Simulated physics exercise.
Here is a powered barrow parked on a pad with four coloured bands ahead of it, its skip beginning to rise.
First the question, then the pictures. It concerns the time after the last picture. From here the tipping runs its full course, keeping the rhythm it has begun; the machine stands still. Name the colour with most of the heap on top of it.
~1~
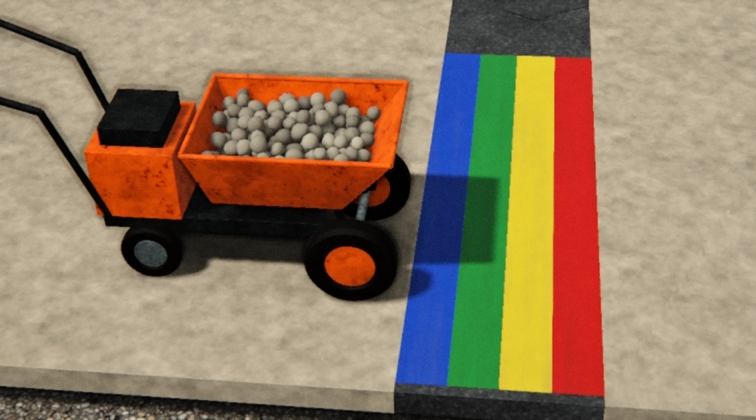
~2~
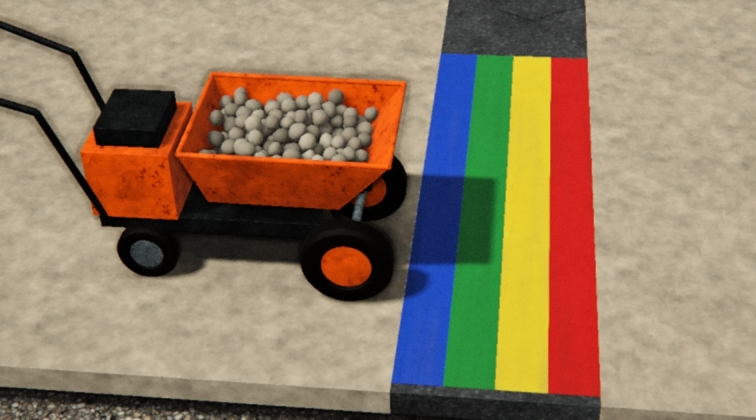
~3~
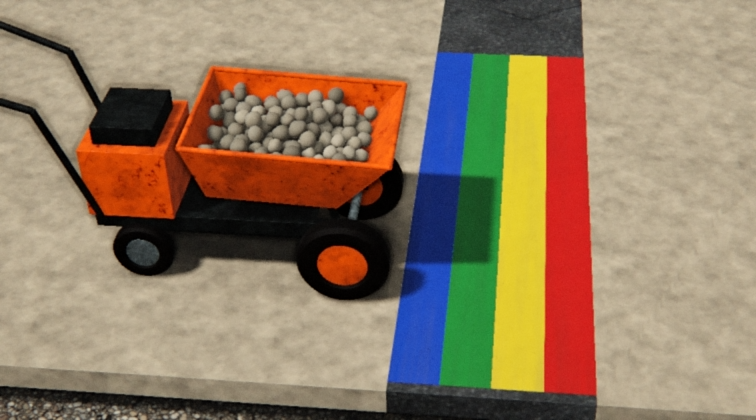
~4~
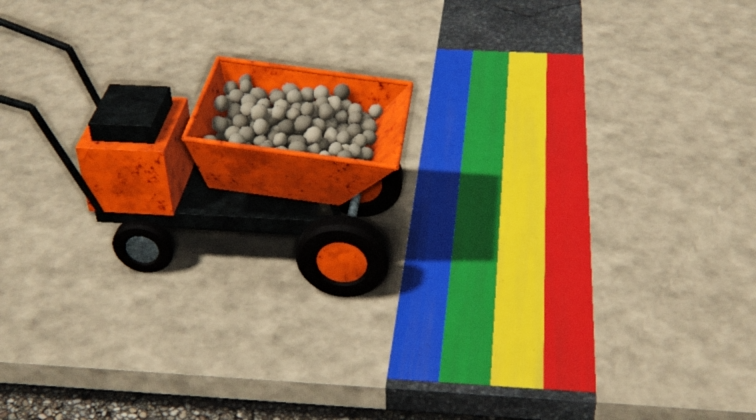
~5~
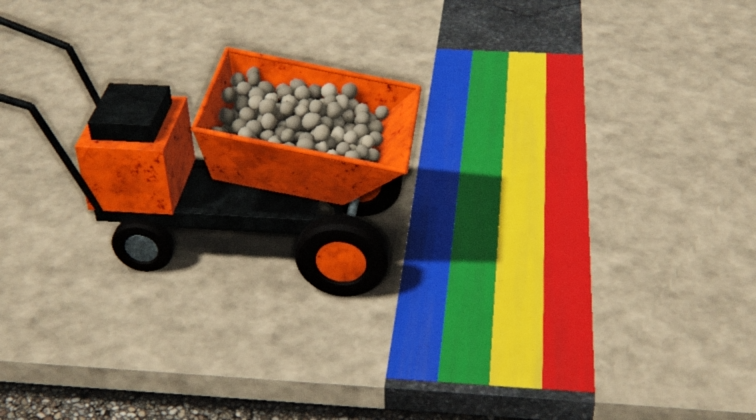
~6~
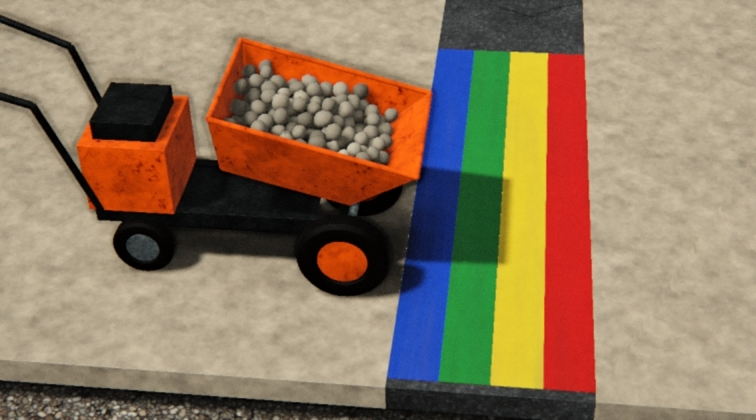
Yellow.
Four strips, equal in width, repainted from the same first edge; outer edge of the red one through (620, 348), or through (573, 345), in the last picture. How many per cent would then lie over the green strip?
The first one comes out at 30 percent, while the second comes out at 10 percent.
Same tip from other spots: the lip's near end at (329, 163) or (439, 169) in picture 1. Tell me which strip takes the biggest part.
The first case gives green, the second gives the red strip.
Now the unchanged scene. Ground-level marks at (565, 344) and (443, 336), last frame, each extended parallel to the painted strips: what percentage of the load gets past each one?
In order: 20 per cent, then 90 per cent.
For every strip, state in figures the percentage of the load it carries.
In per cent, approximately: Blue 0, green 15, yellow 40, red 25.
Soon after the last picture, skip tipped steeply; all in the skip.
A little later, skip tipped steeply; most in the skip; a stray few over the green strip; about a quarter over the yellow strip; a stray few over the red strip; a stray few falling.
Later still, skip tipped right over; about a quarter in the skip; a small part over the green strip; about a third over the yellow strip; about a quarter over the red strip; a small part off the paint.
At rest, skip tipped right over; a small part in the skip; none over the blue strip; about a quarter over the green strip; about a third over the yellow strip; about a quarter over the red strip; a small part off the paint.
